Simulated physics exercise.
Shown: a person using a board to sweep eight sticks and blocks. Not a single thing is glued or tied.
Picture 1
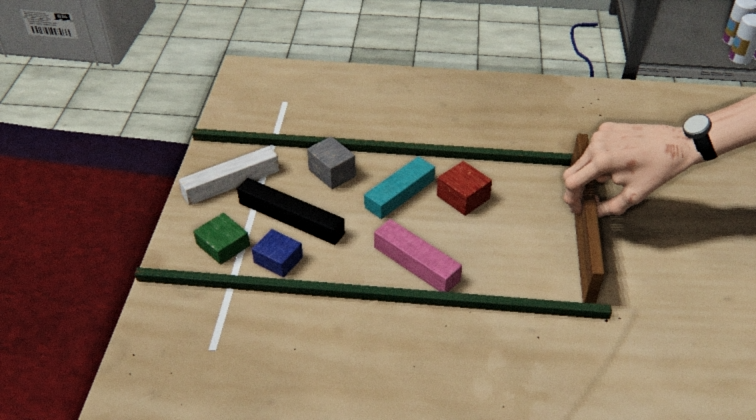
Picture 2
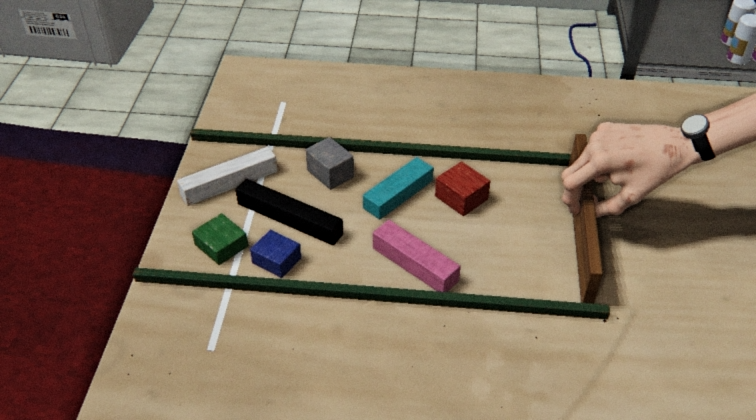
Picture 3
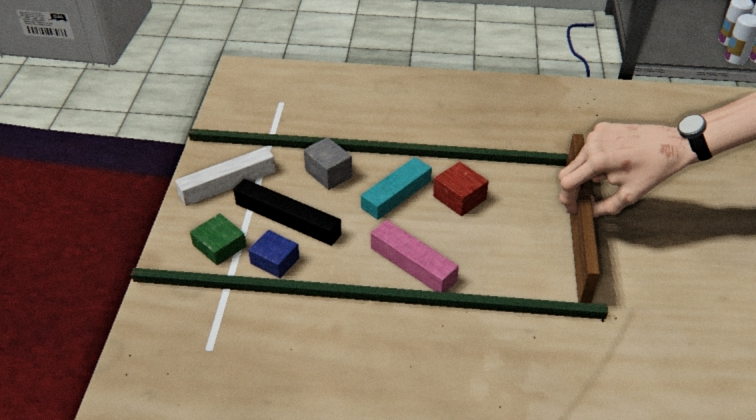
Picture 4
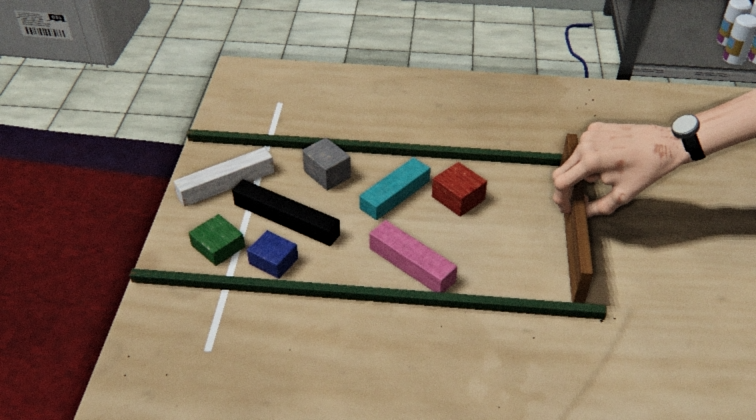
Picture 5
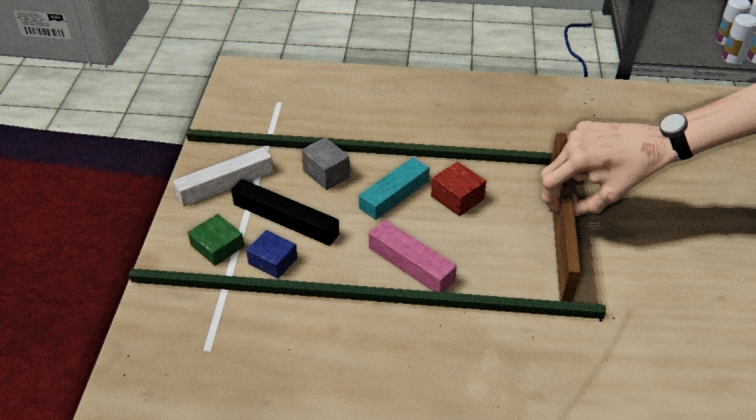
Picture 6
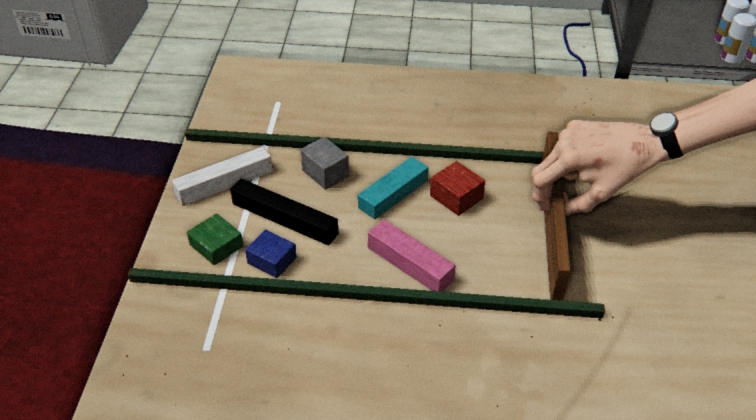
A hand slides a brown board slightly left toward eight colored blocks and bars.
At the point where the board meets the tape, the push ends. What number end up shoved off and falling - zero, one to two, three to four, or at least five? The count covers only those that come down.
The count is one to two.
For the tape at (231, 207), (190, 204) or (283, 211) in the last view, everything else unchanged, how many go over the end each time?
Result per try: 1; 6; 0.
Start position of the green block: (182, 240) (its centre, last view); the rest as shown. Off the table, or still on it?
If so, it stays where it is.
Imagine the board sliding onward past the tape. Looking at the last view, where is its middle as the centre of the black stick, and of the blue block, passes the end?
(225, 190) and (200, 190), more or less.
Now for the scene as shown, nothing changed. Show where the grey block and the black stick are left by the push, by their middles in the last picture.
The first one ends at (206, 148), the second at (176, 206).
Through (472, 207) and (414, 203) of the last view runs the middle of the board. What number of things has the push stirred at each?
1 by the first point, 3 by the second.
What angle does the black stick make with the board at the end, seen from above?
The angle comes out near 40 degrees.
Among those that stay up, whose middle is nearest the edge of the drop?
The green block is the one you want.
A little later, none off yet; white bar at rest near (224, 176); green block at rest near (215, 239); blue block at rest near (271, 254).
Next, none off yet; white bar moving near (221, 174); green block at rest near (215, 239); blue block at rest near (271, 254).
When it is over, the number that fall off is one or two; down, white bar.
